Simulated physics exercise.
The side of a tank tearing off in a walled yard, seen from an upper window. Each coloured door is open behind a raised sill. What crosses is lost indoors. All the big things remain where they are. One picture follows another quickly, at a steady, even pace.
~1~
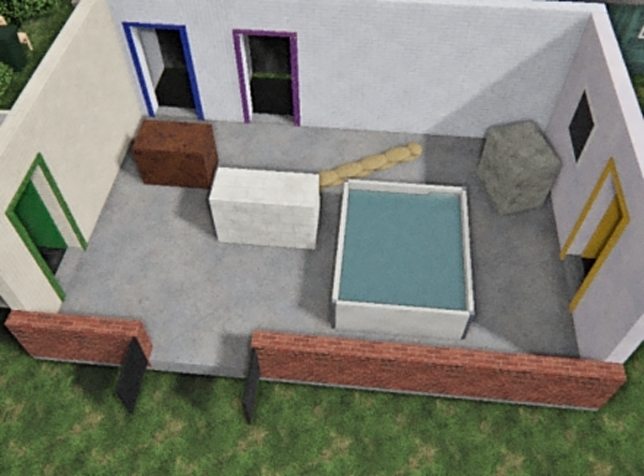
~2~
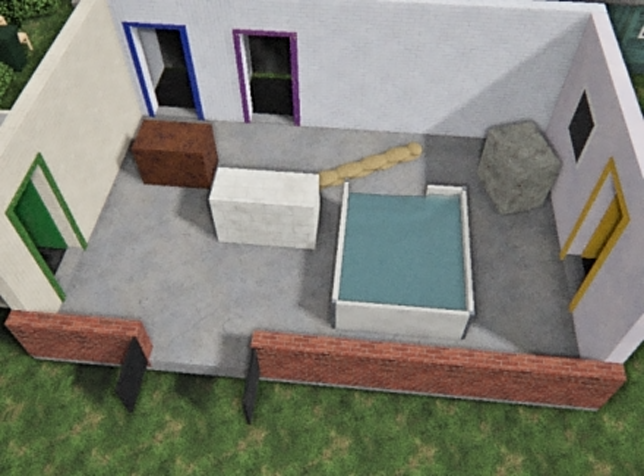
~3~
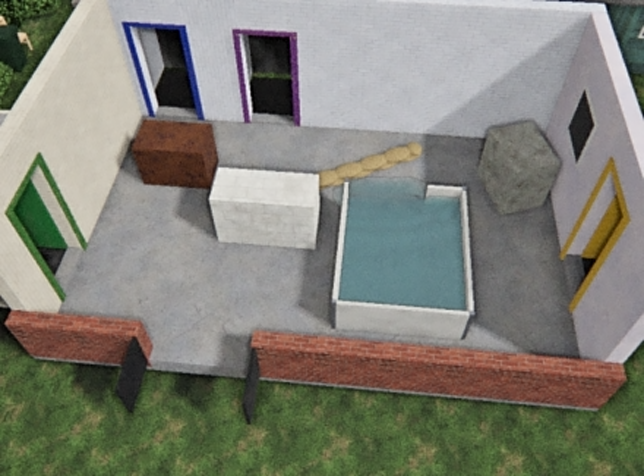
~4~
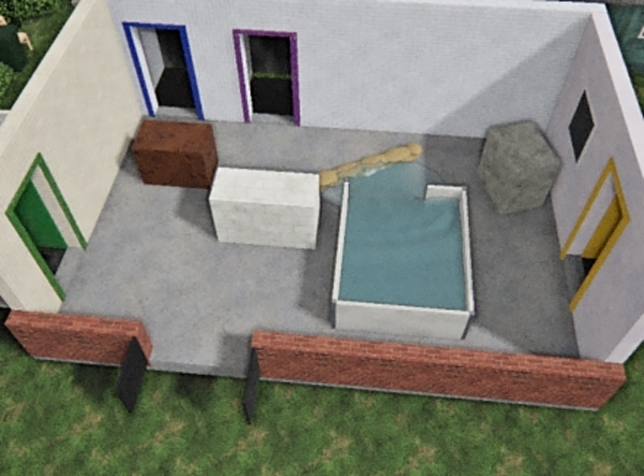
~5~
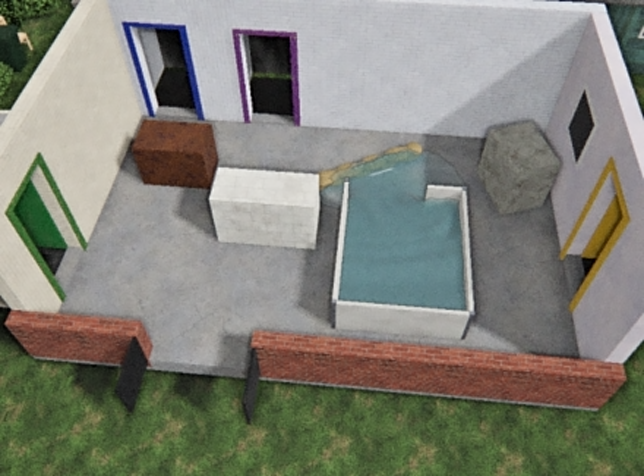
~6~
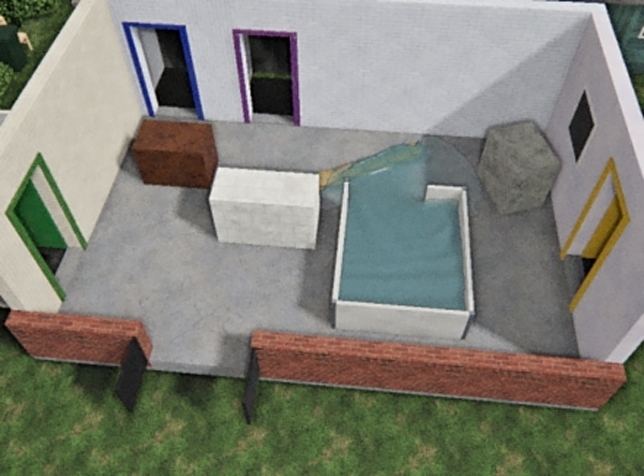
Water pouring through a gap in the far side of an open tank, spreading over sandbags toward the yard's back wall.
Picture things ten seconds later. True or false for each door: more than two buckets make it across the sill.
Blue door: True; yellow door: False; purple door: True; green door: False.
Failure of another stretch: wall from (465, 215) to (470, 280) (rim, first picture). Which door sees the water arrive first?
It's the door marked yellow.
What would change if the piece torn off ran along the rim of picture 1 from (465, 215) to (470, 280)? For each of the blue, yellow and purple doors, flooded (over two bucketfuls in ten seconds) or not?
Blue door stays under; yellow door takes more; purple door stays under.
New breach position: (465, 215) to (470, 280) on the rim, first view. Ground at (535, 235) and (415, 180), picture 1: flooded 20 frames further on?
In the order asked: Inundated, then inundated.
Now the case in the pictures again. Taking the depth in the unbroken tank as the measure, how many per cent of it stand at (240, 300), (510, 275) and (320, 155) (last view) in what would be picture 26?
Readings in sequence: 0, 8, 10 percent.
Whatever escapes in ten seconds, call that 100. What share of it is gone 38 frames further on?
My figure: 20 percent.
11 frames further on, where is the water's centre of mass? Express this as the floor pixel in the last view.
I'd point to (402, 211).
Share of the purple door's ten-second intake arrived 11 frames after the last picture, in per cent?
About 0 %.
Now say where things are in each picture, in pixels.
Still water in the open tank at (403, 244), in the first frame.
The front is at a hidden place, out from the gap on the open tank's far side, in the second frame.
The front is at (421, 184), out from the gap on the open tank's far side, in the third frame.
Water pours out on the open tank's far side and has run to (411, 163), in the fourth frame.
Water pours out on the open tank's far side and has run to (430, 155), in the fifth frame.
The front is at (436, 140), out from the gap on the open tank's far side, in the sixth frame.
A moment on, water covers 20 % of the floor; the blue door not reached, the yellow door not reached, the purple door not reached, the green door not reached.
Next, water covers 35 % of the floor; the blue door not reached, the yellow door not reached, the purple door wet at the sill, nothing in, the green door not reached.
Then, water covers 60 % of the floor; the blue door wet at the sill, nothing in, the yellow door wet at the sill, nothing in, the purple door under two buckets in, the green door not reached.
Later, water covers 80 % of the floor; the blue door under two buckets in, the yellow door wet at the sill, nothing in, the purple door under two buckets in, the green door wet at the sill, nothing in.
In the end, water covers 95 % of the floor; the blue door over two buckets in, the yellow door wet at the sill, nothing in, the purple door over two buckets in, the green door wet at the sill, nothing in.
